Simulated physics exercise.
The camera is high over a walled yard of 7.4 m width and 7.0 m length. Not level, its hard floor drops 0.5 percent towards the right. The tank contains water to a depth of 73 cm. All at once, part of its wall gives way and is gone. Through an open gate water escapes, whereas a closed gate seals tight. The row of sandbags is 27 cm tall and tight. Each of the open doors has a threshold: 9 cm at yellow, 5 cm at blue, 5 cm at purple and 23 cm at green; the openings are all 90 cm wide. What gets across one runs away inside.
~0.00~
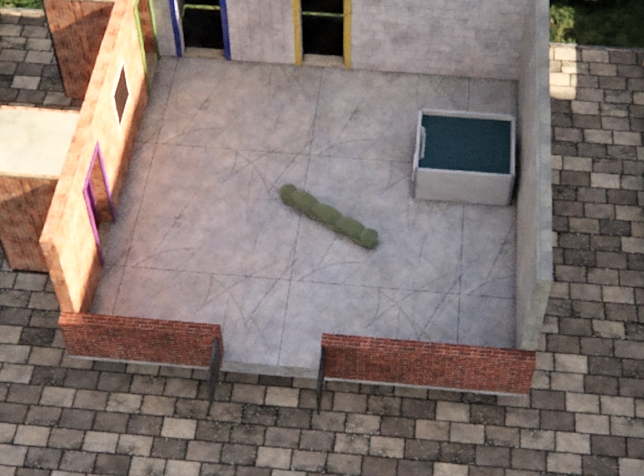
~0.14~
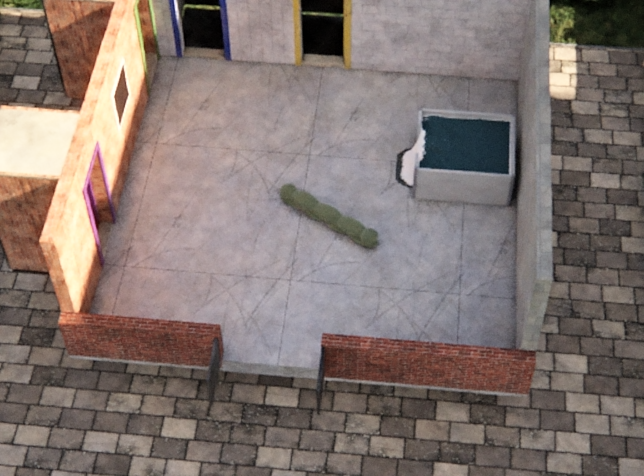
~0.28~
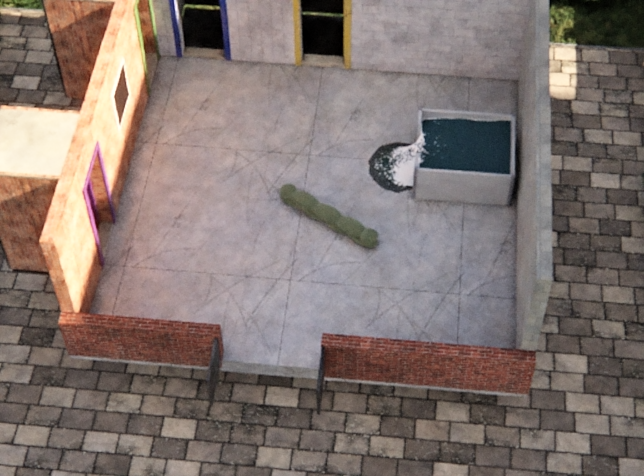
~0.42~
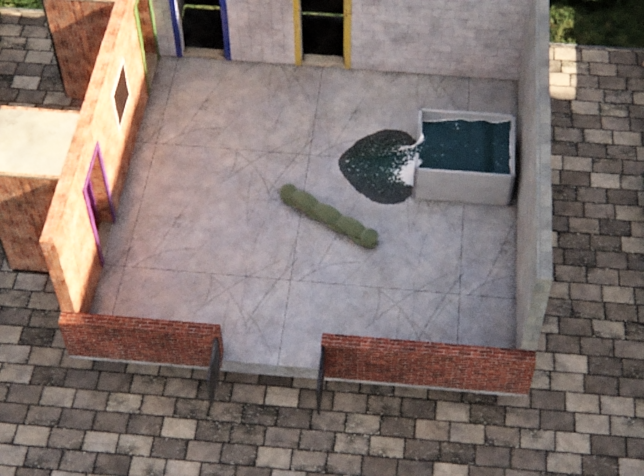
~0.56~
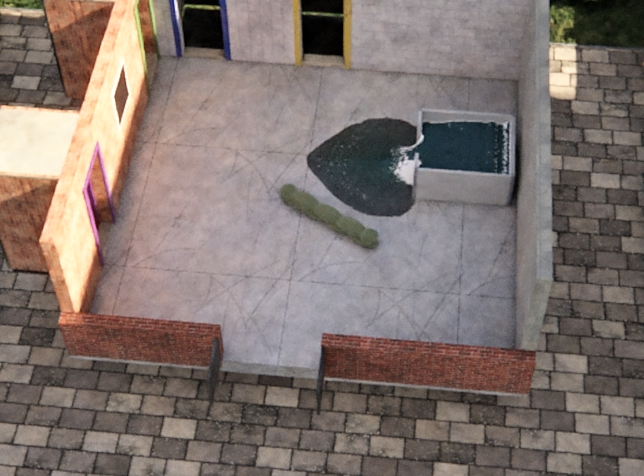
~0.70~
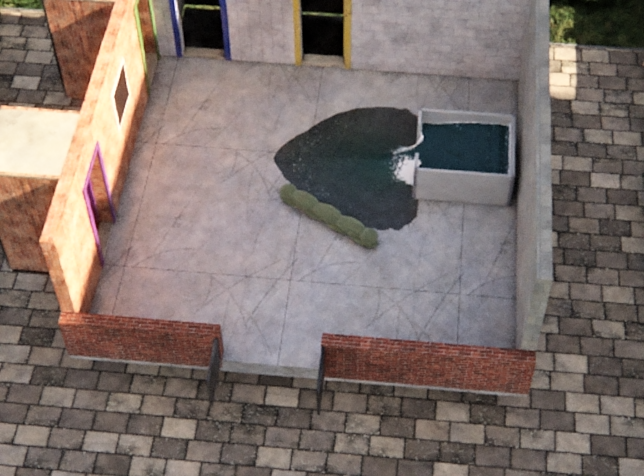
A walled yard with a pale, cracked-looking hard floor is seen from high above by a still camera, with grey paving around it. A low green hedge lies near the middle, a pale tank of dark water stands at the right, and blue, yellow and purple door surrounds line the walls. Water pours from the tank's left side, foaming white, and spreads leftward in a widening dark sheet to the hedge.
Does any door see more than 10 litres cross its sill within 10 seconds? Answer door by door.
Taking each door, the yellow door does not; the blue door does; the purple door does not; the green door does not.
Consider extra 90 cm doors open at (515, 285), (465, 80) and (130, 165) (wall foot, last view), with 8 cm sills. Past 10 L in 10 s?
First doorway falls short, second falls short, third gets there.
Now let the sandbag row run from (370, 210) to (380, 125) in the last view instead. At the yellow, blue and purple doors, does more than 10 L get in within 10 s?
Well, the yellow one is within bounds, the blue one is within bounds, and the purple one is within bounds.
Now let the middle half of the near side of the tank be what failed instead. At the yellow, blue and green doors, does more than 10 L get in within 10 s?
Here's how it goes: Yellow falls short, blue falls short, green falls short.
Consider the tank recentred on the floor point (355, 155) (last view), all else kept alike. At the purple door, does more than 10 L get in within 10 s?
So the purple door tops the limit.
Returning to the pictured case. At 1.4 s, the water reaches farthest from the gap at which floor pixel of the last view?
That would be close to (179, 160).
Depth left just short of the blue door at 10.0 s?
Depth: ~ 5.5 cm.
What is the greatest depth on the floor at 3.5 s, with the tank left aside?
It tops out at some 24 cm.
After 1.4 s water covers 25 % of the floor and is deepest (36 cm) near (413, 171); yellow door not reached, blue door not reached, purple door not reached, green door not reached.
After 2.2 s water covers 35 % of the floor and is deepest (25 cm) near (413, 171); yellow door 8 cm at the sill, 0 L in, blue door not reached, purple door not reached, green door not reached.
After 3.5 s water covers 40 % of the floor and is deepest (24 cm) near (163, 79); yellow door 5 cm at the sill, 1 L in, blue door 8 cm at the sill, 3 L in, purple door 4 cm at the sill, 0 L in, green door 20 cm at the sill, 0 L in.
After 6.0 s water covers 55 % of the floor and is deepest (12 cm) near (413, 171); yellow door 5 cm at the sill, 1 L in, blue door 10 cm at the sill, 69 L in, purple door 3 cm at the sill, 0 L in, green door 9 cm at the sill, 0 L in.
After 10.0 s water covers 80 % of the floor and is deepest (7 cm) near (518, 85); yellow door 4 cm at the sill, 1 L in, blue door 5 cm at the sill, 90 L in, purple door 3 cm at the sill, 0 L in, green door 5 cm at the sill, 0 L in.
